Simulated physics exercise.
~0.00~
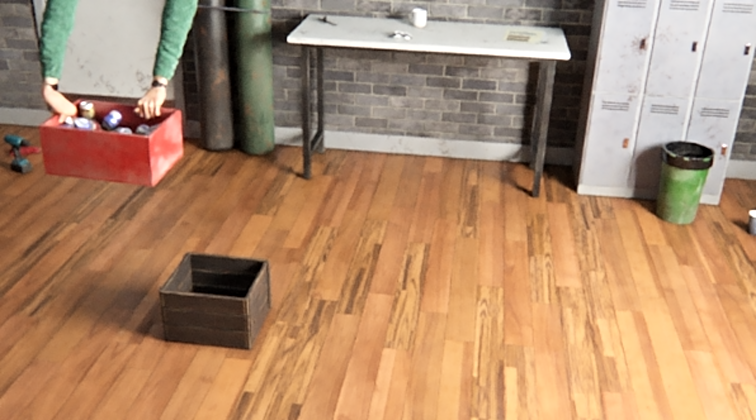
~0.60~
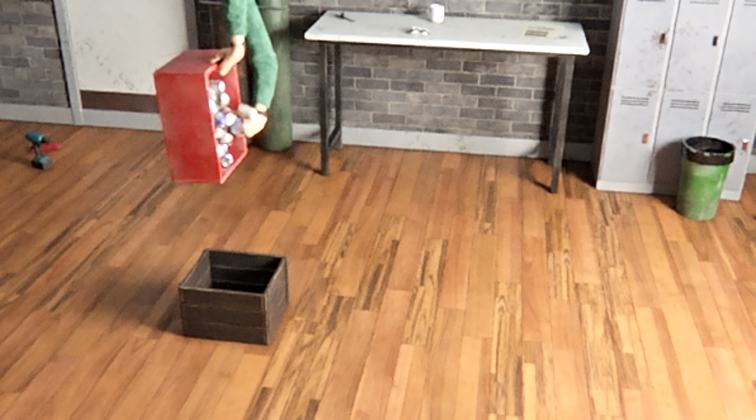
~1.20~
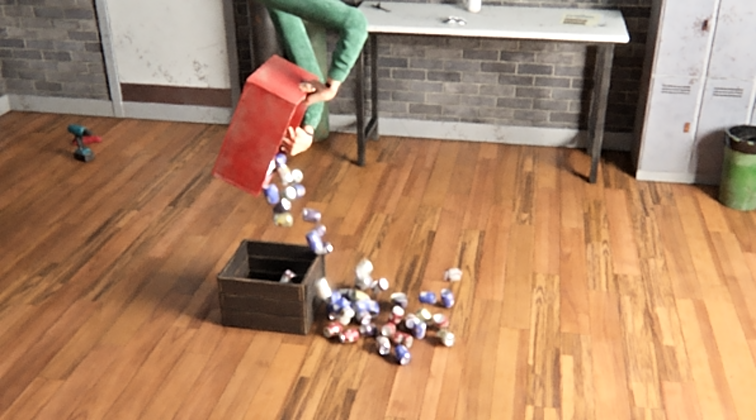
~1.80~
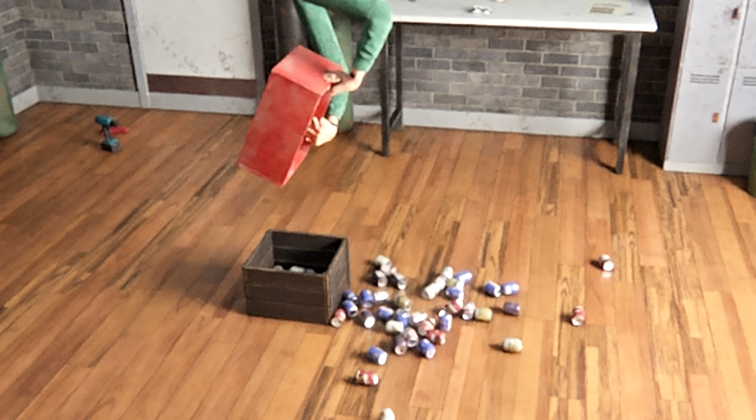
At first, a person in green sleeves holds a red box full of small cans above a wooden floor, up and to the left of an open black box. The red box moves right and tips steeply onto its side, the cans still packed inside. It tilts further until its mouth points downward, and the cans tumble out, many missing the black box and landing to its right. At the end, the red box stays tilted in the person's hands, with a few cans inside the black box and most scattered across the floor.
